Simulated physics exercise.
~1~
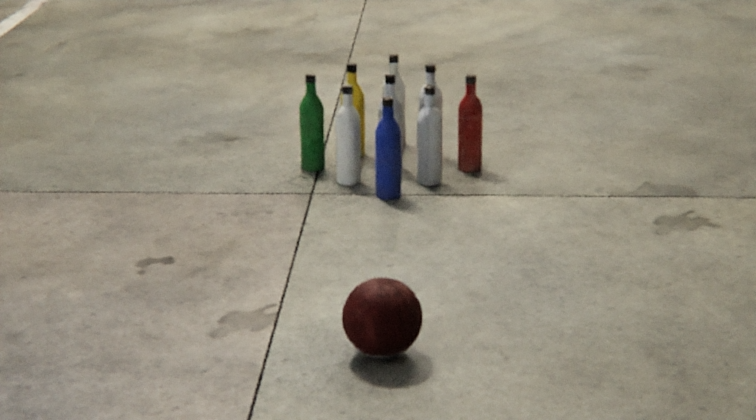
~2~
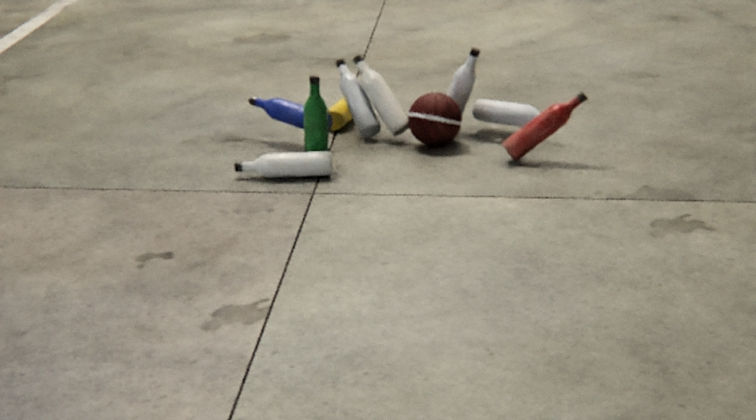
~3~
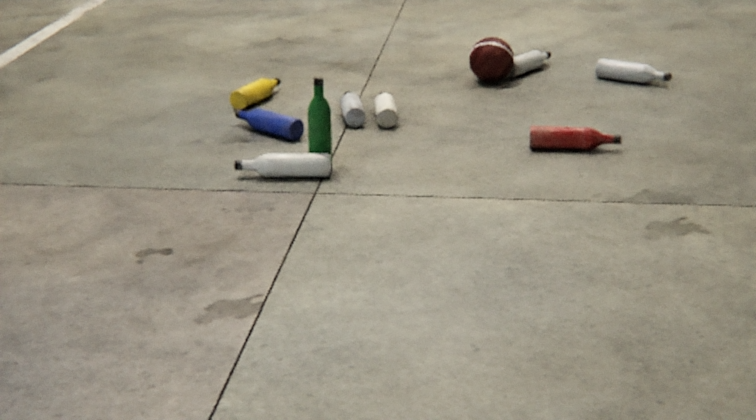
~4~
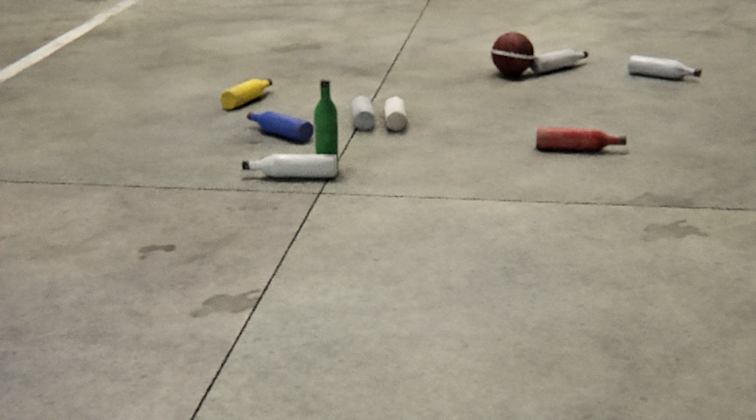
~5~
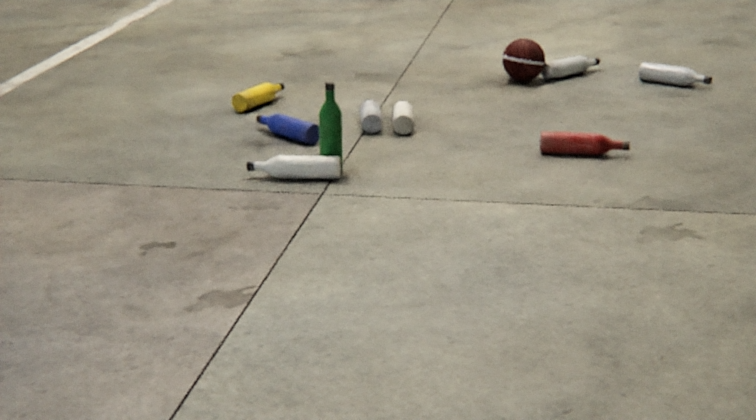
On a concrete floor, a dark red ball rolling into nine coloured bottles, knocking down all but the green one, left standing.
